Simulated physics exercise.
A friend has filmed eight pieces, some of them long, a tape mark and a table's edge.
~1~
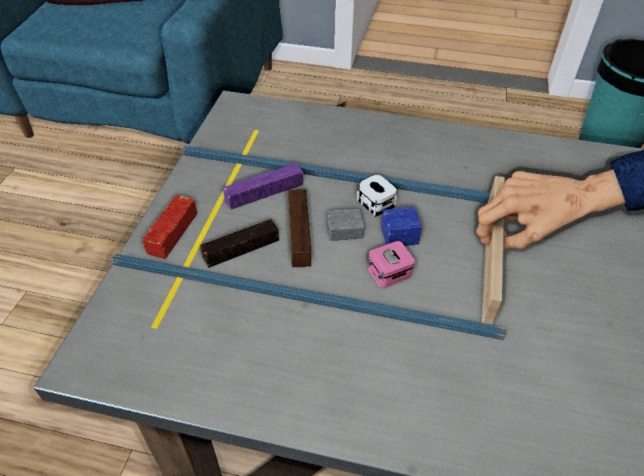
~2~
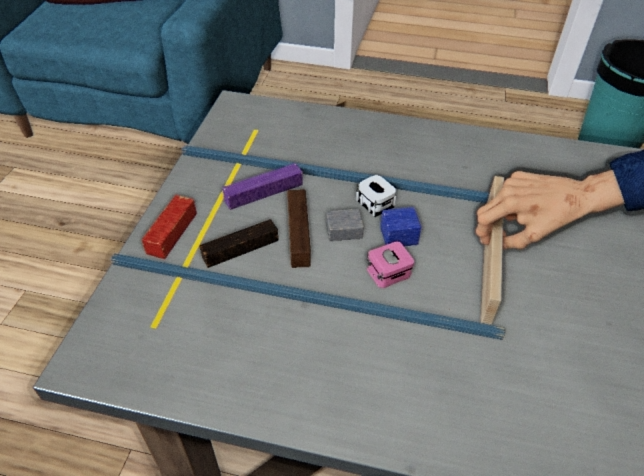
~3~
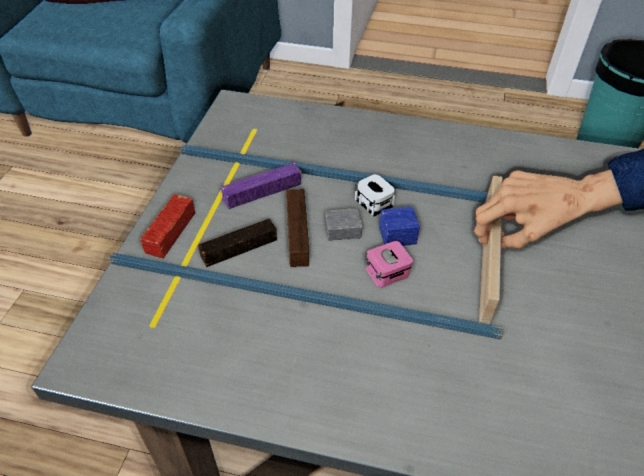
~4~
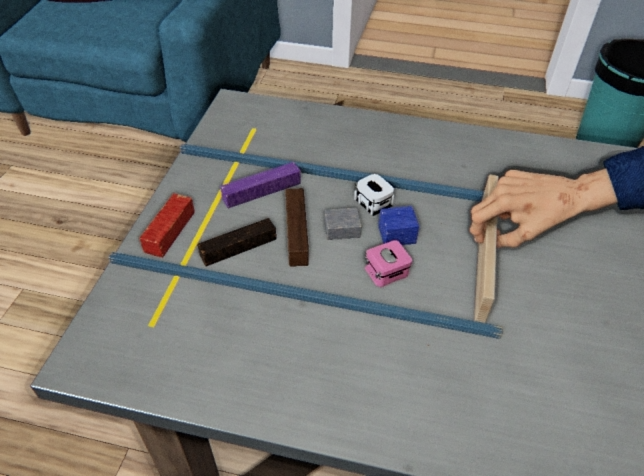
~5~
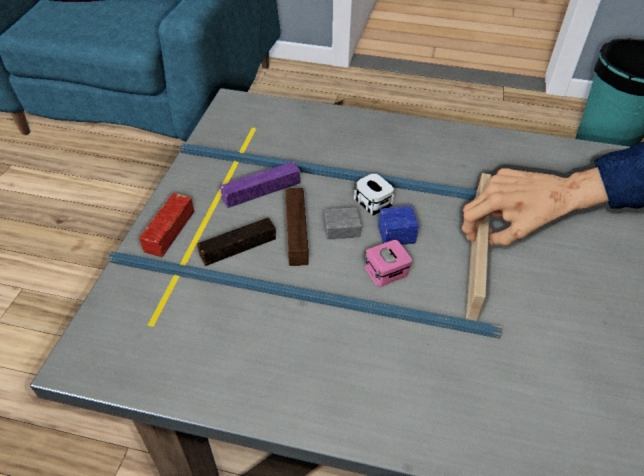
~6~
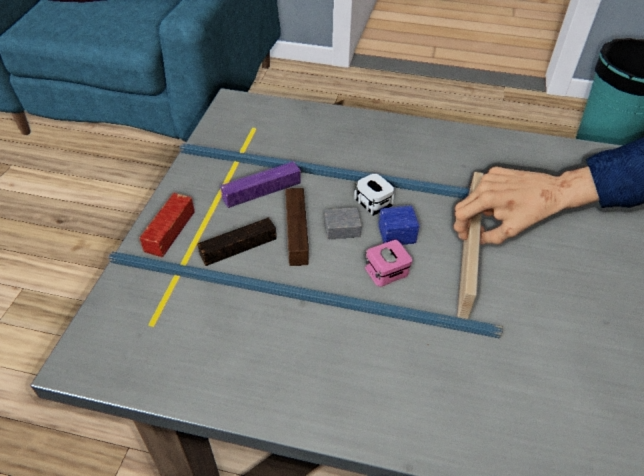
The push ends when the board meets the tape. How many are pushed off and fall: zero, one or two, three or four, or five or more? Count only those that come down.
Here the number that fall off is one or two.
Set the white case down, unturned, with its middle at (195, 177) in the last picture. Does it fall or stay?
From there it is kept.
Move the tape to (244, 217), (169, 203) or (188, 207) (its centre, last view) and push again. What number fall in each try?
Try by try, 0, 5 and 3.
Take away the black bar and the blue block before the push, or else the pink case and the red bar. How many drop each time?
The counts: 0 and 0.
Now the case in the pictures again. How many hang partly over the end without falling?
It comes to 3.
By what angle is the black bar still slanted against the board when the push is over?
About 90°.
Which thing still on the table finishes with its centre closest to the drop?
The black bar.
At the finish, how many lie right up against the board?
In contact: 4.
Early on, none off yet; red bar at rest near (168, 224); purple bar at rest near (262, 184); black bar at rest near (238, 241).
A while later, none off yet; red bar moving near (165, 223); purple bar moving near (259, 182); black bar travelled a little near (197, 244).
Further along, none off yet; red bar travelled a little near (147, 214); purple bar travelled about its own width near (206, 177); black bar travelled about its own width near (139, 245).
Finally, the number that fall off is one or two; lost, red bar.
